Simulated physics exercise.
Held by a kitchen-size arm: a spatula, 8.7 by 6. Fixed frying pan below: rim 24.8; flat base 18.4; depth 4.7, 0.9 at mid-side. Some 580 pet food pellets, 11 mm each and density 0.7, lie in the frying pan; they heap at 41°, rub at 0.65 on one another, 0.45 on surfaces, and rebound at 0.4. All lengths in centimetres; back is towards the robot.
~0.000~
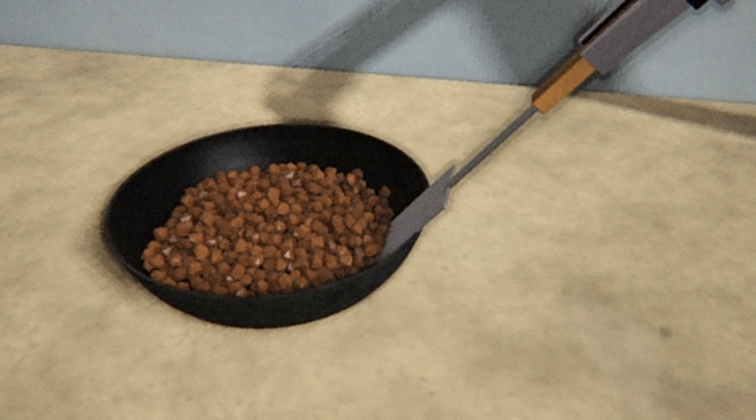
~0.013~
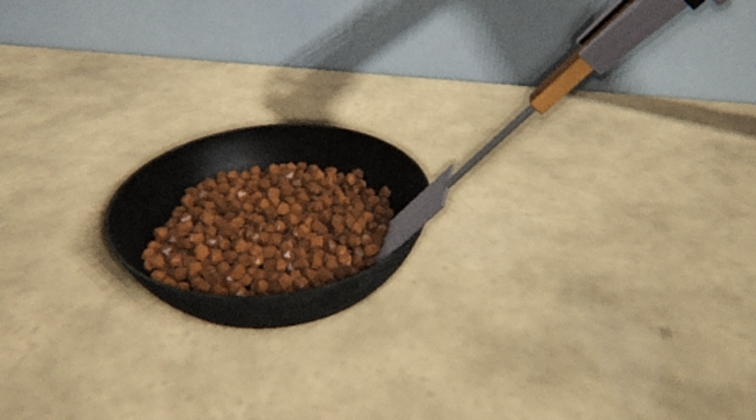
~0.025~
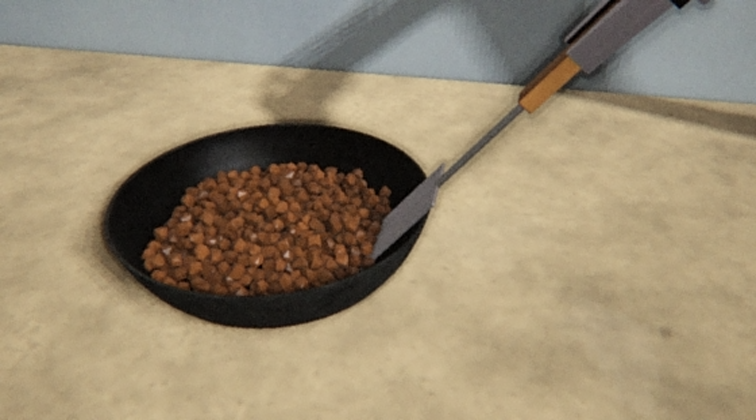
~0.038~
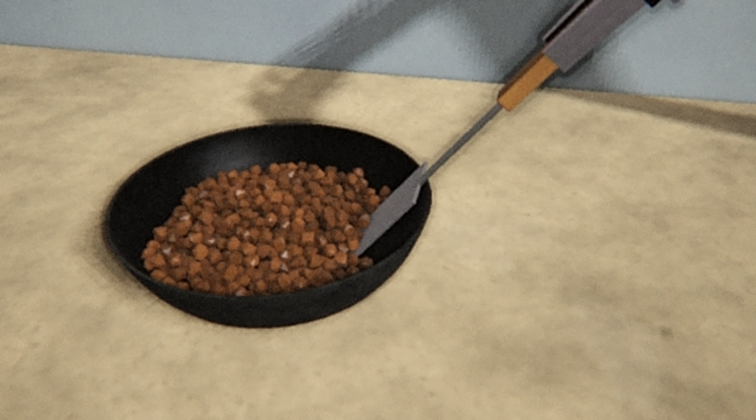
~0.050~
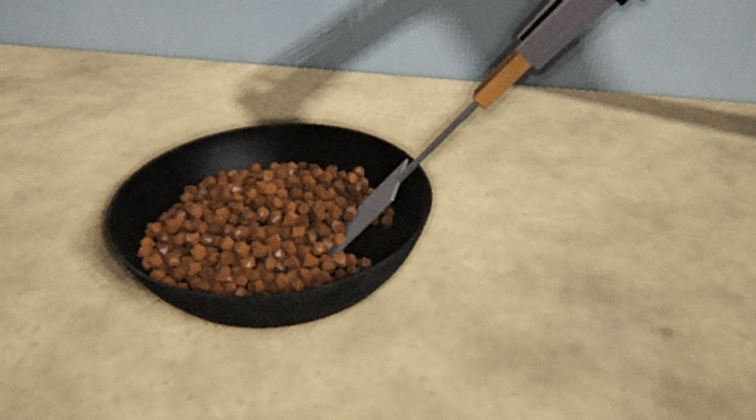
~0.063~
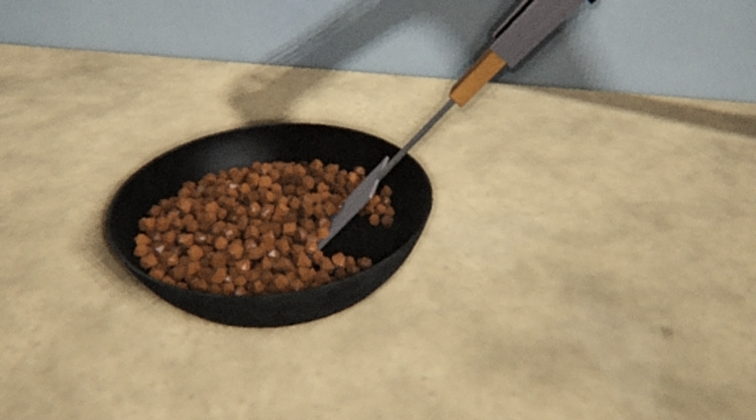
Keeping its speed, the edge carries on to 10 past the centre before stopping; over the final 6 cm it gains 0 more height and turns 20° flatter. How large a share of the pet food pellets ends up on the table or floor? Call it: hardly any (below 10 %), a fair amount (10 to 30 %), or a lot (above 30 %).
A fair amount.
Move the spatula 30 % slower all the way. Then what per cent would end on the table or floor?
Estimated result: Some 10 %.
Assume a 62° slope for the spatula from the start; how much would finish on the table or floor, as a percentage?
Then roughly 20 percent.
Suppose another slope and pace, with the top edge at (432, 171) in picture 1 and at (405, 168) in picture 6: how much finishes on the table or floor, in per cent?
Off the vessel, on the table or floor: Some 10 percent.
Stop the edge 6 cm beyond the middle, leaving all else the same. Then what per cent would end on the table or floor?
In that case about 0 percent ends on the table or floor.
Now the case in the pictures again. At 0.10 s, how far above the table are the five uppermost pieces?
6 cm or so.
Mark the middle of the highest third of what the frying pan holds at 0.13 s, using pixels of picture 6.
I'd say close to (215, 196).
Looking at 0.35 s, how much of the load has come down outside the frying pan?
Roughly 10 percent of it.
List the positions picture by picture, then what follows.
Spatula top edge at (451, 184), sloping 52°; upper third of the load around (273, 219), from x 150 to 390, top at y 165; 578 in the frying pan, in the first frame.
Spatula top edge at (449, 184), sloping 52°; upper third of the load around (273, 219), from x 150 to 390, top at y 165, in the second frame.
Spatula top edge at (439, 183), sloping 52°; upper third of the load around (275, 219), from x 150 to 390, top at y 165, in the third frame.
Spatula top edge at (421, 181), sloping 52°; upper third of the load around (279, 217), from x 150 to 390, top at y 165, in the fourth frame.
Spatula top edge at (400, 178), sloping 52°; upper third of the load around (273, 213), from x 145 to 390, top at y 165, in the fifth frame.
Spatula top edge at (380, 176), sloping 52°; upper third of the load around (264, 209), from x 140 to 390, top at y 165; 578 in the frying pan, in the sixth frame.
After 0.10 s, sloping 52°, highest piece 6 above the table; 578 in the frying pan.
After 0.13 s, sloping 47°, highest piece 7 above the table; 578 in the frying pan.
After 0.35 s, sloping 32°, highest piece 8 above the table; 496 in the frying pan, 59 on the table or floor, 23 on the blade or in flight.
After 1.40 s, sloping 32°, highest piece 5 above the table; 493 in the frying pan, 85 on the table or floor.
At rest, 493 in the frying pan, 85 on the table or floor. That is 15 % on the table or floor.
